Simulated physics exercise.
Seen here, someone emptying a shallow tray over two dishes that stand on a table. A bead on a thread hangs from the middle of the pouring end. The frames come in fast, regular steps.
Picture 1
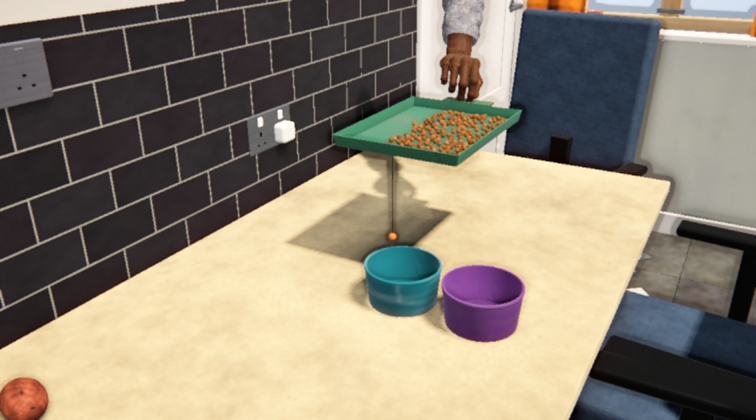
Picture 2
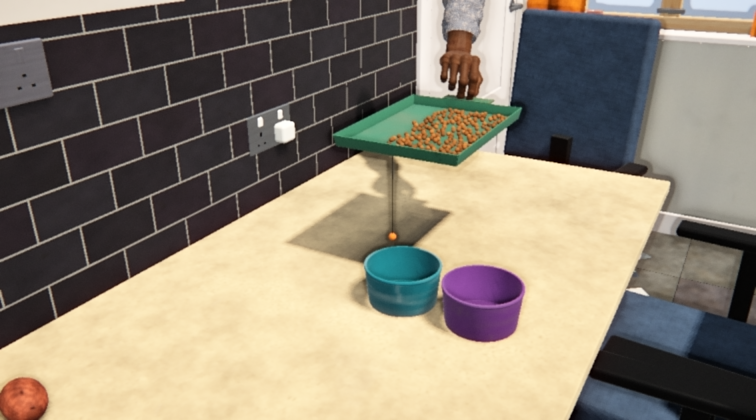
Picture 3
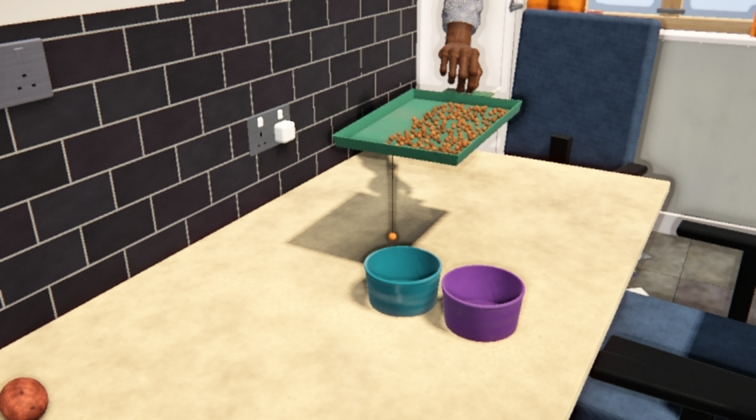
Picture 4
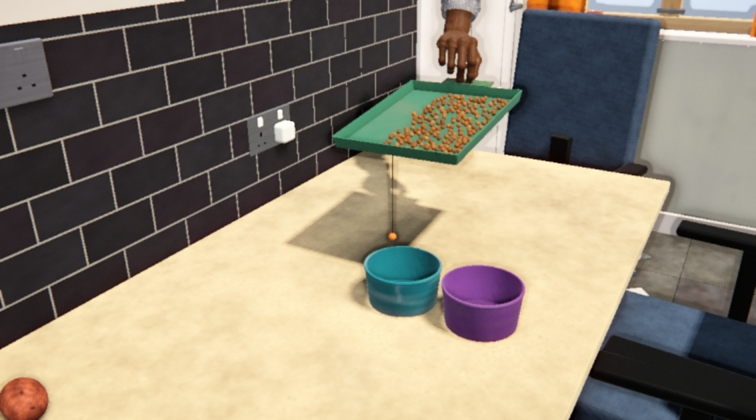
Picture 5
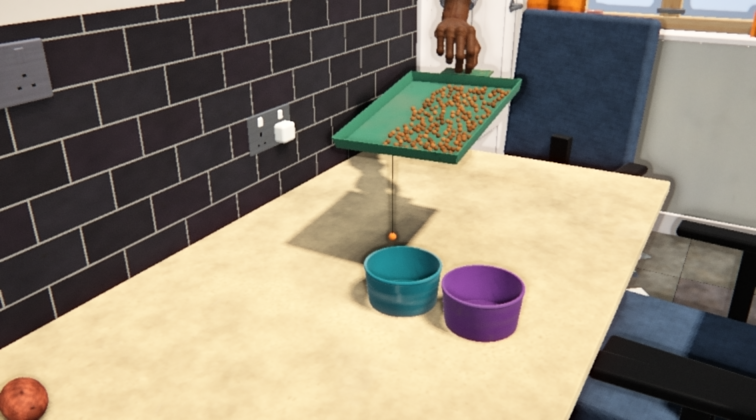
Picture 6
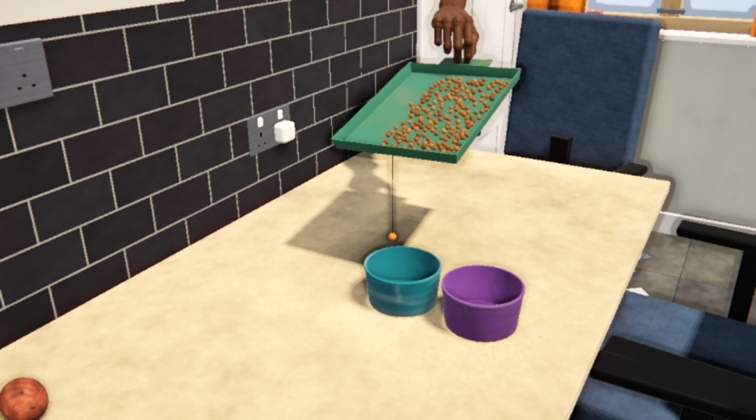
A hand at the far end of a shallow green tray raises that end steadily, tilting the tray toward its near left corner while the small orange-brown balls on it spread slightly. An orange bead hangs on a thread from the near edge, above a pale table with a teal dish, a purple dish and a reddish ball at left. The fixed, raised view shows black wall tiles, sockets and blue chairs.
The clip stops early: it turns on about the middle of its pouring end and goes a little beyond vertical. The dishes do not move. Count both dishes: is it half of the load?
Caught overall: Under half.
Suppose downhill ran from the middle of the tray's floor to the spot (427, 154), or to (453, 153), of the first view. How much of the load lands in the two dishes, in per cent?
The first gives 60 %, the second 30 %.
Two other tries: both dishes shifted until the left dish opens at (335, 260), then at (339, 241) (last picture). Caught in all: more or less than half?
At the first place the larger part, at the second most of it.
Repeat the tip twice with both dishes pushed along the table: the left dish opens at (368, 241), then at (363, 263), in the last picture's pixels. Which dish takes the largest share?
At the first place the left-hand dish, at the second left.
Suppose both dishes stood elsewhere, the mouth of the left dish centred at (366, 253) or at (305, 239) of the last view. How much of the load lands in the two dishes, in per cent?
First some 60, then 70 per cent.
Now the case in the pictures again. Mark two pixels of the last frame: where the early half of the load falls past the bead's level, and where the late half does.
First near (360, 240), later near (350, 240).
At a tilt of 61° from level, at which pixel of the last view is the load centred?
Roughly at (393, 143).
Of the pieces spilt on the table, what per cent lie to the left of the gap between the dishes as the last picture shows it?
Close to 100 per cent.
Soon, tray tipped steeply; nearly all on the tray; a stray few in the left dish; a stray few outside both; a stray few in the air.
A while on, tray tipped past a quarter turn; about a quarter on the tray; a small part in the left dish; a small part outside both; about half in the air.
Towards the end, tray tipped past a quarter turn; about a third in the left dish; about two thirds outside both.
Finally, tray tipped past a quarter turn; none in the right dish; about a third in the left dish; about two thirds outside both.
